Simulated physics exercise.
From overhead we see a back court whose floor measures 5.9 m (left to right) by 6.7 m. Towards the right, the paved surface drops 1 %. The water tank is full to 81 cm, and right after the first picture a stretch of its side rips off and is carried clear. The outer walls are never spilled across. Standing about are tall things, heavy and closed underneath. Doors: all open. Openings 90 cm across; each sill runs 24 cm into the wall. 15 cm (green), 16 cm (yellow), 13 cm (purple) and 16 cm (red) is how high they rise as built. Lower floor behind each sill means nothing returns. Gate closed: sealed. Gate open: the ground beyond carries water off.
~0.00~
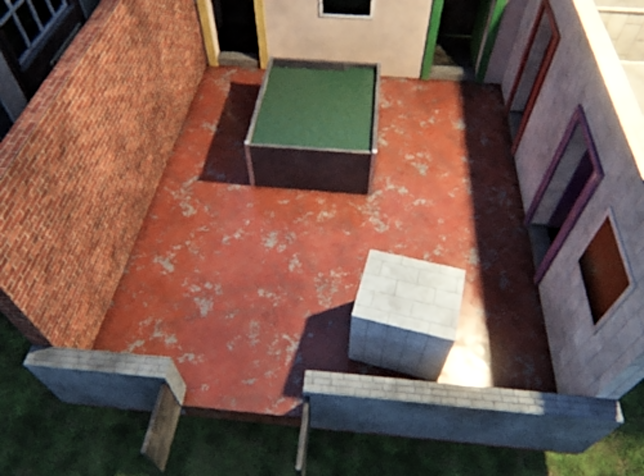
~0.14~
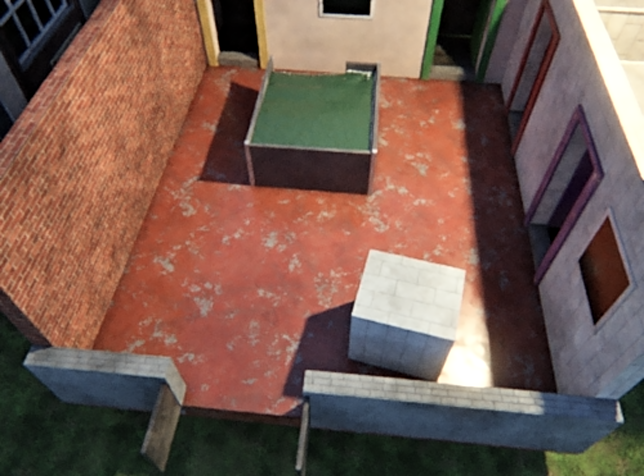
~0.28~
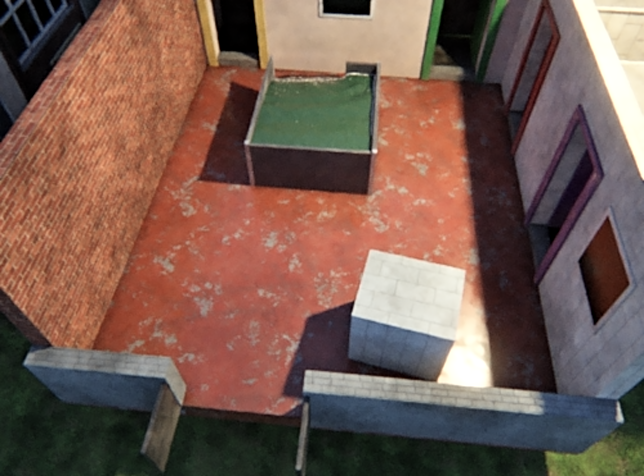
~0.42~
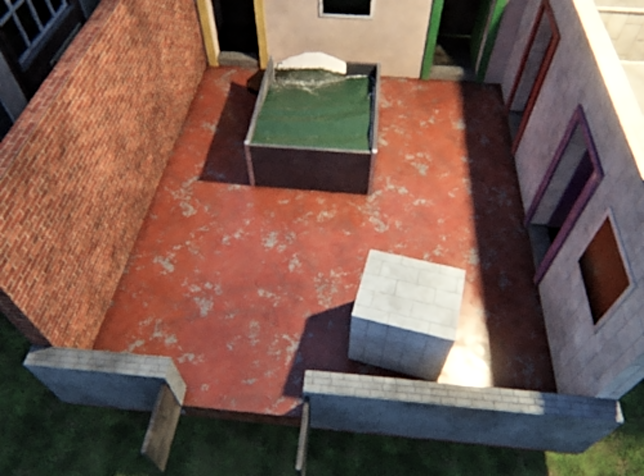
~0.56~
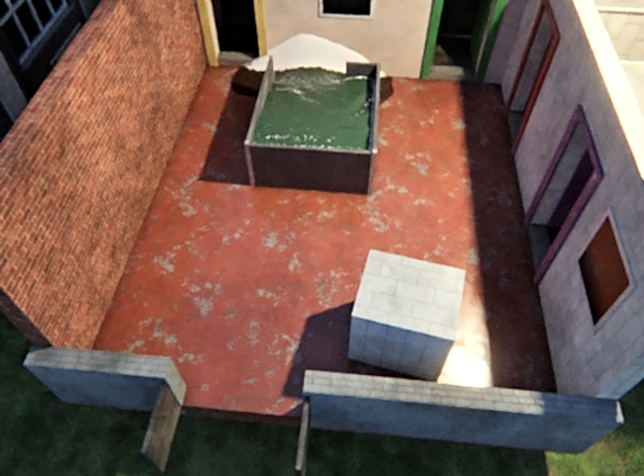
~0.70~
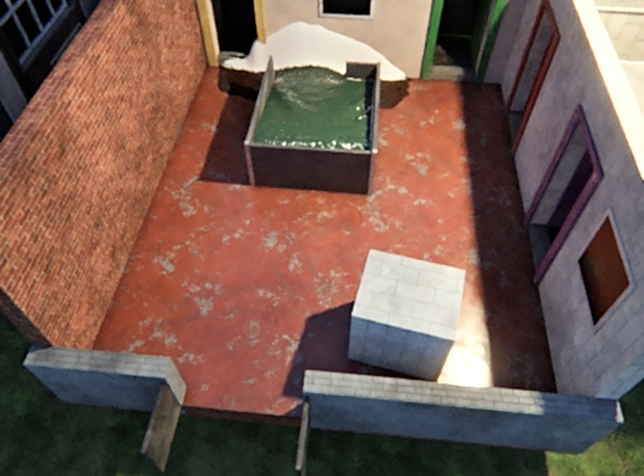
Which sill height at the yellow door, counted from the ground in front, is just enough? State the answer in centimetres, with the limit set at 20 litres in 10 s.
A height of roughly 33 cm is just enough.
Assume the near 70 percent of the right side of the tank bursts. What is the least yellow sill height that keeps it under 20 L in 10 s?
It should stand roughly 9.5 cm high.
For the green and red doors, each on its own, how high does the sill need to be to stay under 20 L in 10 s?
About 8.5 cm at green and 20 cm at red.
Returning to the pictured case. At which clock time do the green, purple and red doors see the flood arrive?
For green it's 1.0 s, for purple 2.6 s, and for red 1.6 s.
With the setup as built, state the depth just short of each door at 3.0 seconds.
In cm - green: 7, yellow: 27, purple: 5, red: 24.
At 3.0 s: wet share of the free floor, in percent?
Some 55 per cent of it.
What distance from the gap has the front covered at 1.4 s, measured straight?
Around 3.6 m from the gap.
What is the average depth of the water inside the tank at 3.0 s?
I'd put it near 29 cm.
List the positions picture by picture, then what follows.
The water tank at (318, 105) is whole and still, 81 cm deep; the yellow door at (233, 19) is dry, in the first picture.
The gap is on the far side, the front 0.3 m out at a hidden place; the back of the water tank holds 81 cm, in the second picture.
Water pours out on the far side and has run 0.8 m, to a hidden place; about 12 cm deep outside, 81 cm at the back, in the third picture.
The front is at (266, 69), 1.0 m from the gap on the far side; 2.0 m2 of floor is wet, 81 cm left at the back, in the fourth picture.
Water pours out on the far side and has run 1.3 m, to (242, 67); about 15 cm deep outside, 73 cm at the back, in the fifth picture.
The front is at (222, 66), 1.6 m from the gap on the far side; 2.8 m2 of floor is wet, 68 cm left at the back; water is at the yellow door at (233, 19), in the sixth picture.
After 1.4 s water covers 20 % of the floor, deepest (62 cm) near (207, 65); 25 cm at the yellow door, 7 litres in over its 16 cm sill.
After 3.0 s water covers 55 % of the floor, deepest (36 cm) near (216, 65); 27 cm at the yellow door, 90 litres in over its 16 cm sill.
After 10.0 s water covers 95 % of the floor, deepest (12 cm) near (502, 270); 8 cm at the yellow door, 137 litres in over its 16 cm sill.
At the yellow door as built, the water arrived by 0.7 s and peaked near 32 cm at 2.2 s.
Run again over the same 10 s with other heights there, 35 litres in over 28 cm, 10 litres over 37.5 cm. The limit of 20 litres is kept from about 33 cm up.
